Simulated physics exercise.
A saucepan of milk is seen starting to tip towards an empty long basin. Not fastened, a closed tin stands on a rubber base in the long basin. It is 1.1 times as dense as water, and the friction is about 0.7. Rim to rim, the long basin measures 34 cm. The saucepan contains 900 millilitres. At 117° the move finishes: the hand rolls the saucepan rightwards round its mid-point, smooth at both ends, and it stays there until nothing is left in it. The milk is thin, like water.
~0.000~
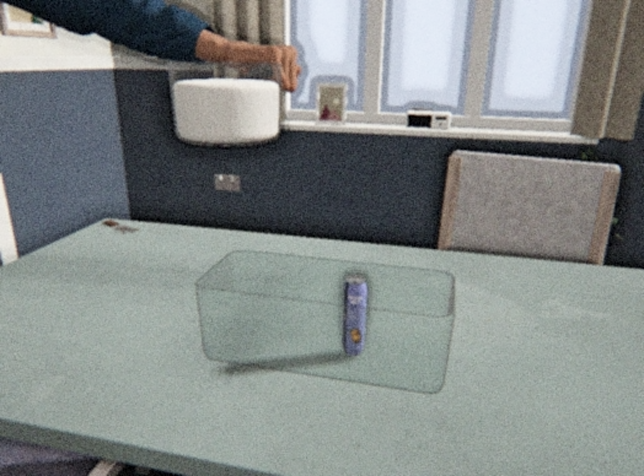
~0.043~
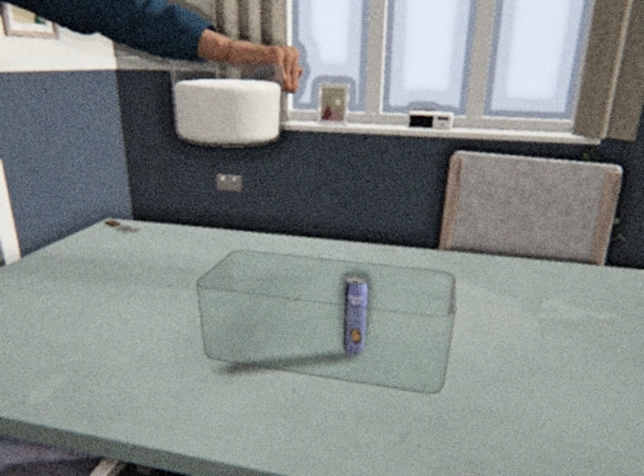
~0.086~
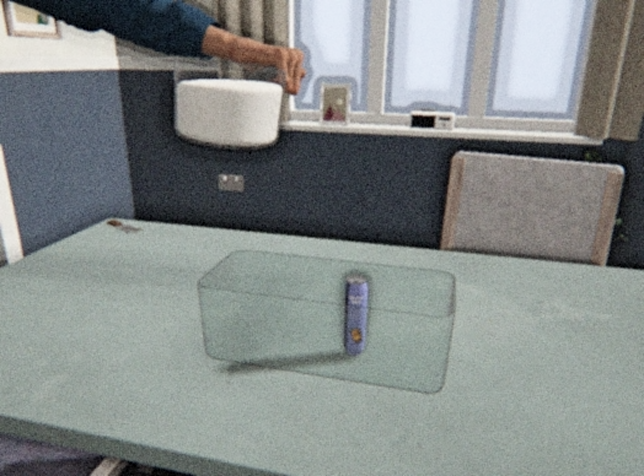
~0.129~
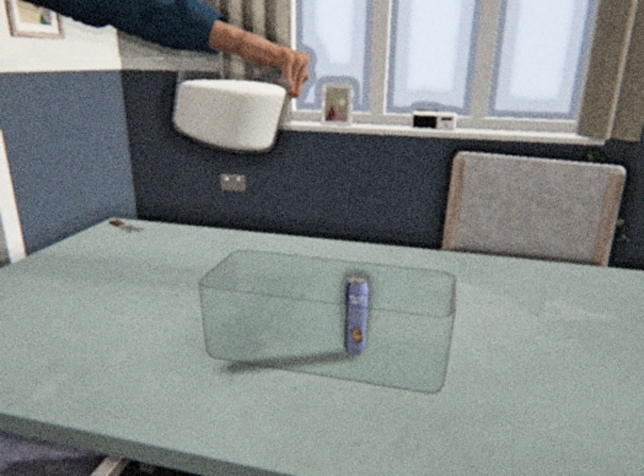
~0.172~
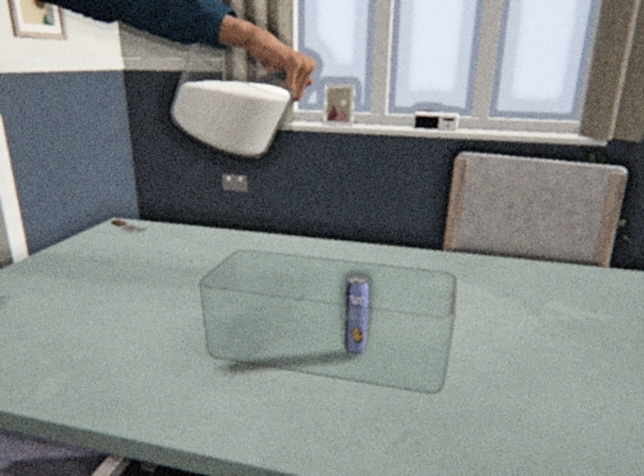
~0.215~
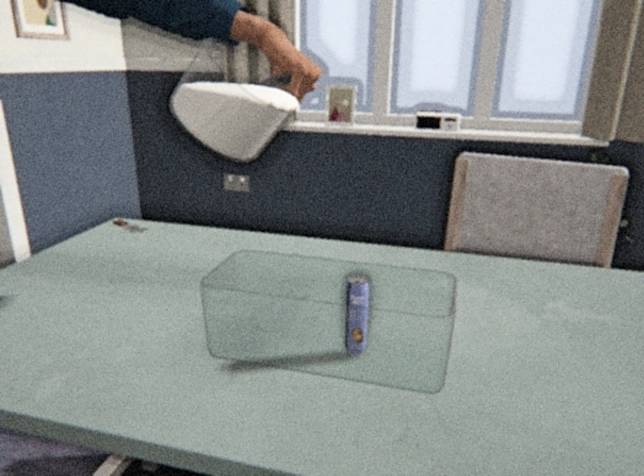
We see a hand at the upper left holding a see-through pan of white milk level, then tilting it steadily further to the right, while a small purple tin stands still in a clear long basin on the table.
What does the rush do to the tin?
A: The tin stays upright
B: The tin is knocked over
The answer is B.
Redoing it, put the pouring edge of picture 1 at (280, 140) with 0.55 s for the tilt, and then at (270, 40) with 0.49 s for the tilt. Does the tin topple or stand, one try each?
First it stays up; then it goes over.
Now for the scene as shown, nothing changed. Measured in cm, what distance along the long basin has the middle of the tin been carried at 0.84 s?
Around 3 centimetres.
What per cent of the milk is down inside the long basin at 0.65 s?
About 82 %.
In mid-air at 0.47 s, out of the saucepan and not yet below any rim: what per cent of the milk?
Estimate: About 62 % of all of it.
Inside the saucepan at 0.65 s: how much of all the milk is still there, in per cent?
What remains is about 3 percent of it all.
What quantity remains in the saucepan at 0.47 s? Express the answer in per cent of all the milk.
I'd estimate some 28 % remains.
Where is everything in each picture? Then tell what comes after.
The first frame shows tilt 0°; pouring edge (277, 66); surface from (182, 83) to (277, 85); the long basin's rim runs from (214, 268) to (454, 295); the tin's top is at (355, 283).
The second frame shows tilt 2°; pouring edge (279, 69); surface from (184, 83) to (278, 86).
The third frame shows tilt 7°; pouring edge (283, 75); surface from (186, 83) to (281, 88).
The fourth frame shows tilt 15°; pouring edge (287, 84); surface from (189, 83) to (284, 90).
The fifth frame shows tilt 26°; pouring edge (290, 97); surface from (189, 85) to (290, 94).
The sixth frame shows tilt 39°; pouring edge (290, 112); surface from (186, 86) to (290, 101); 2 per cent is over the edge.
After 0.47 s the tilt is 110° and 28 per cent is still to pour; the tin stands where it began.
After 0.65 s the tilt is 117° and 3 per cent is still to pour; the tin stands 3 cm from where it began.
After 0.84 s the tilt is 117° and 0 per cent is still to pour; the tin stands 3 cm from where it began.
After 1.05 s the tilt is 117° and 0 per cent is still to pour; the tin leans 35°.
In the end the tin lies on its side.
